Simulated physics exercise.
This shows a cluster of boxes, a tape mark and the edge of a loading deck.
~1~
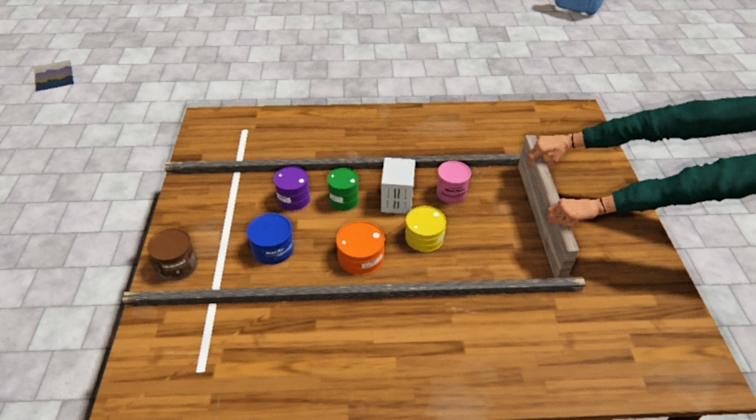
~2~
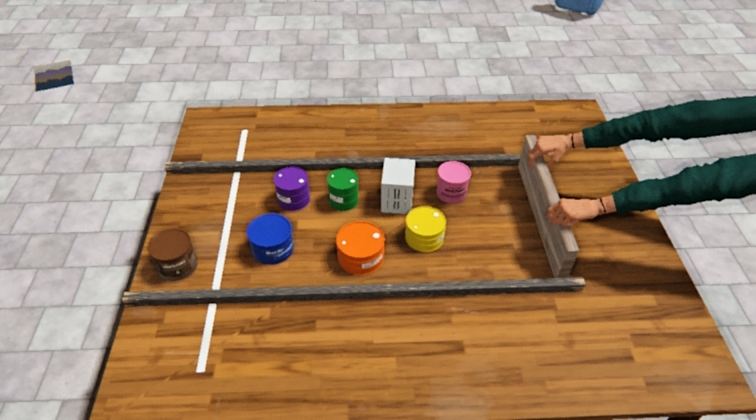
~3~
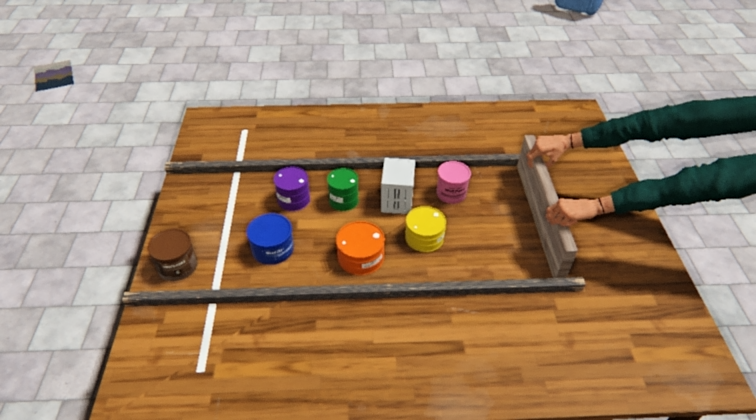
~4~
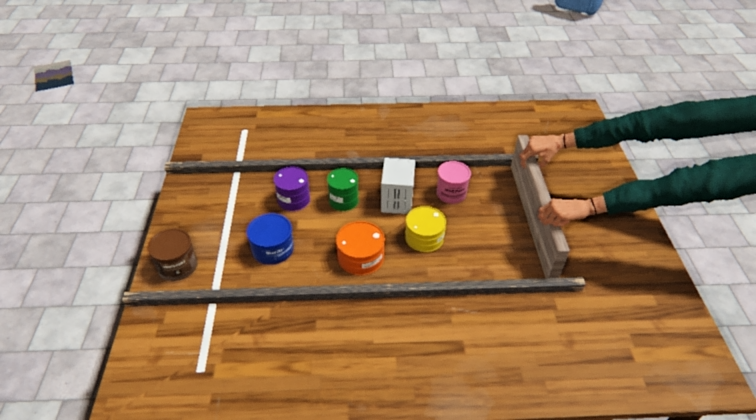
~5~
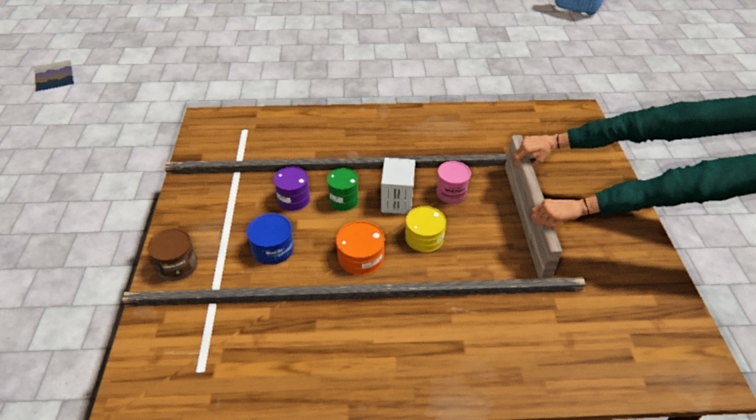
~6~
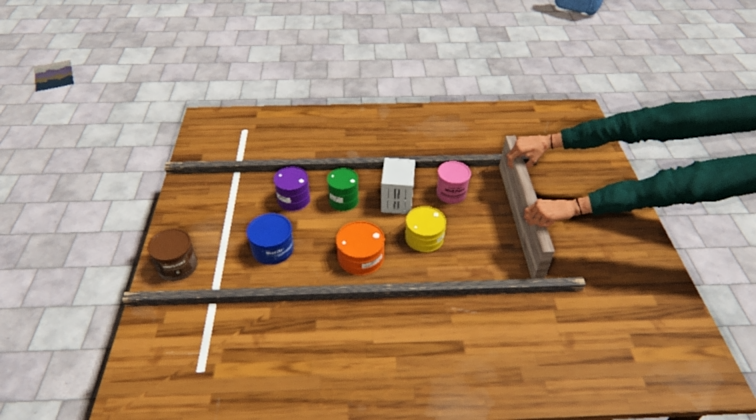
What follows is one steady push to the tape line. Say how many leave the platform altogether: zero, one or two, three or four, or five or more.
The number that fall off is one or two.
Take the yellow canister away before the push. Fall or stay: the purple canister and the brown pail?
The purple canister holds on, the brown pail tumbles off.
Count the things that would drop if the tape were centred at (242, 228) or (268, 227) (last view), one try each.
In that order 0 and 0.
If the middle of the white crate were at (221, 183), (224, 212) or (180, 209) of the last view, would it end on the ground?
Place by place, it stays on; does not fall; survives.
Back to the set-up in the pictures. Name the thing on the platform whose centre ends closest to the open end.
Foremost is the green canister.
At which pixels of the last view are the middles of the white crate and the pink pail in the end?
The white crate stops around (190, 201); the pink pail around (215, 187).
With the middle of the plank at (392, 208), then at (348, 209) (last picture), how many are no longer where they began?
6 and 6.
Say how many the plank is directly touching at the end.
The number is 3.
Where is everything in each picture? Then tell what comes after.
The first frame shows brown pail (174, 255); blue pail (271, 239); purple canister (292, 189); plank (545, 203); tape (227, 228).
The second frame shows blue pail (271, 239); plank (545, 203).
The third frame shows purple canister (292, 189); yellow canister (425, 229).
The fourth frame shows brown pail (174, 255); orange canister (361, 248).
The fifth frame shows blue pail (271, 239); green canister (343, 190).
The sixth frame shows brown pail (174, 255); blue pail (271, 239); purple canister (292, 189); plank (523, 204); tape (227, 228).
Soon after, none off yet; brown pail at rest near (174, 255); blue pail at rest near (271, 239); purple canister moving near (290, 189).
At rest, the number that fall off is one or two; fallen, brown pail.
